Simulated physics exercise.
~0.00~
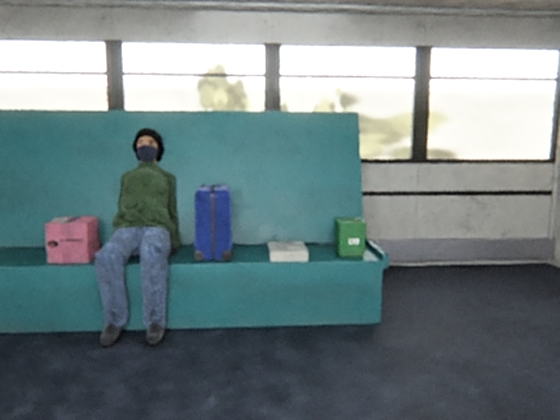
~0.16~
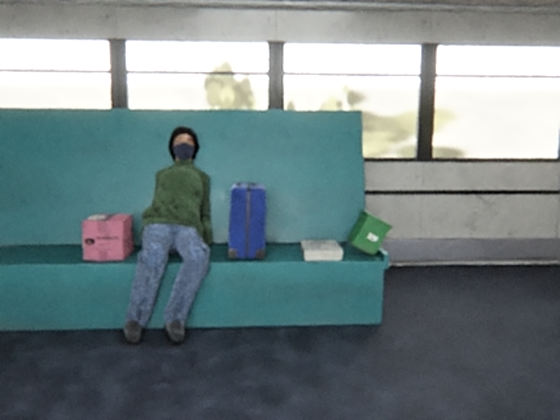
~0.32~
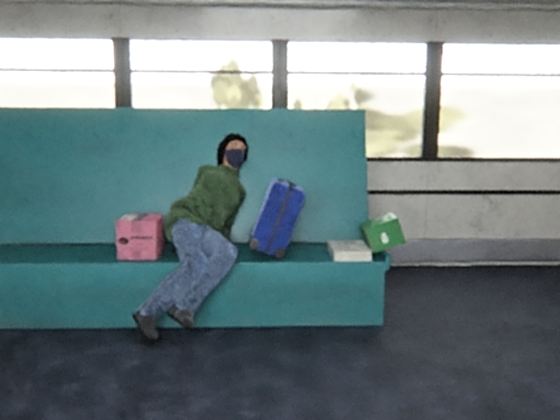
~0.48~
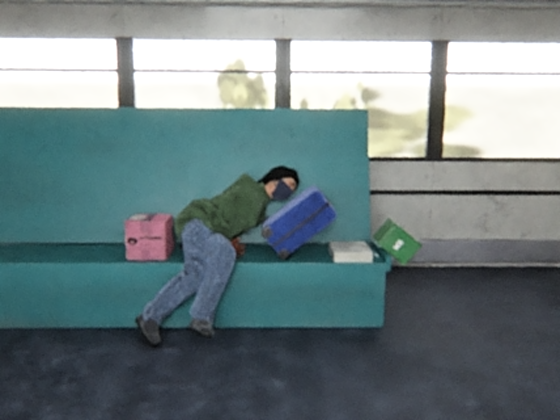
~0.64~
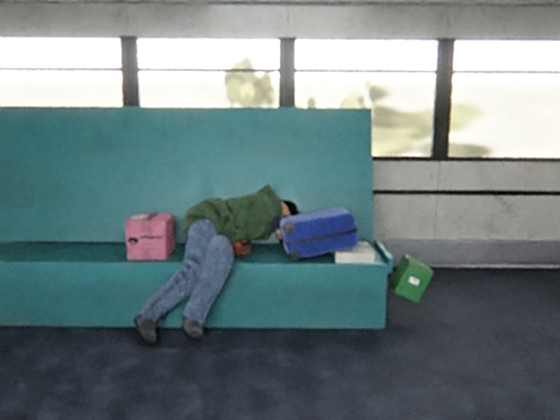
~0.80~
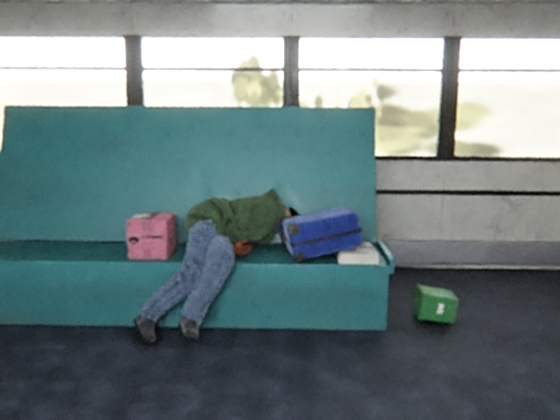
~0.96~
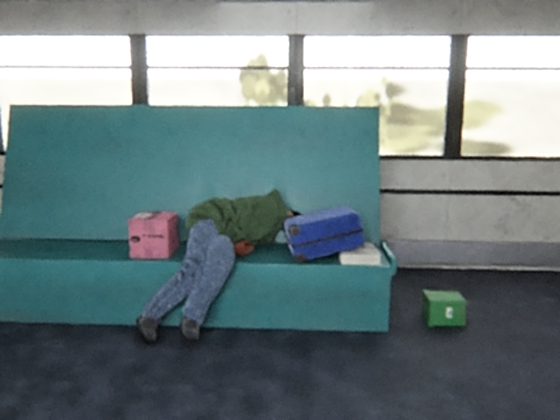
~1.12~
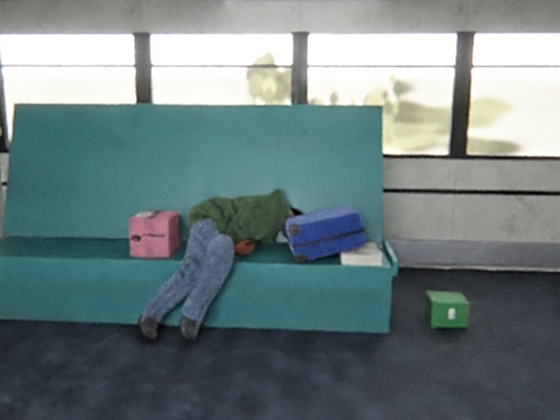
The video shows a masked passenger on a teal bench sliding right with the bags, then slumping sideways against a blue case, which tips onto its side. A green tub tumbles off the right end onto the floor, while the pink holdall, white folder and passenger stay on the seat.
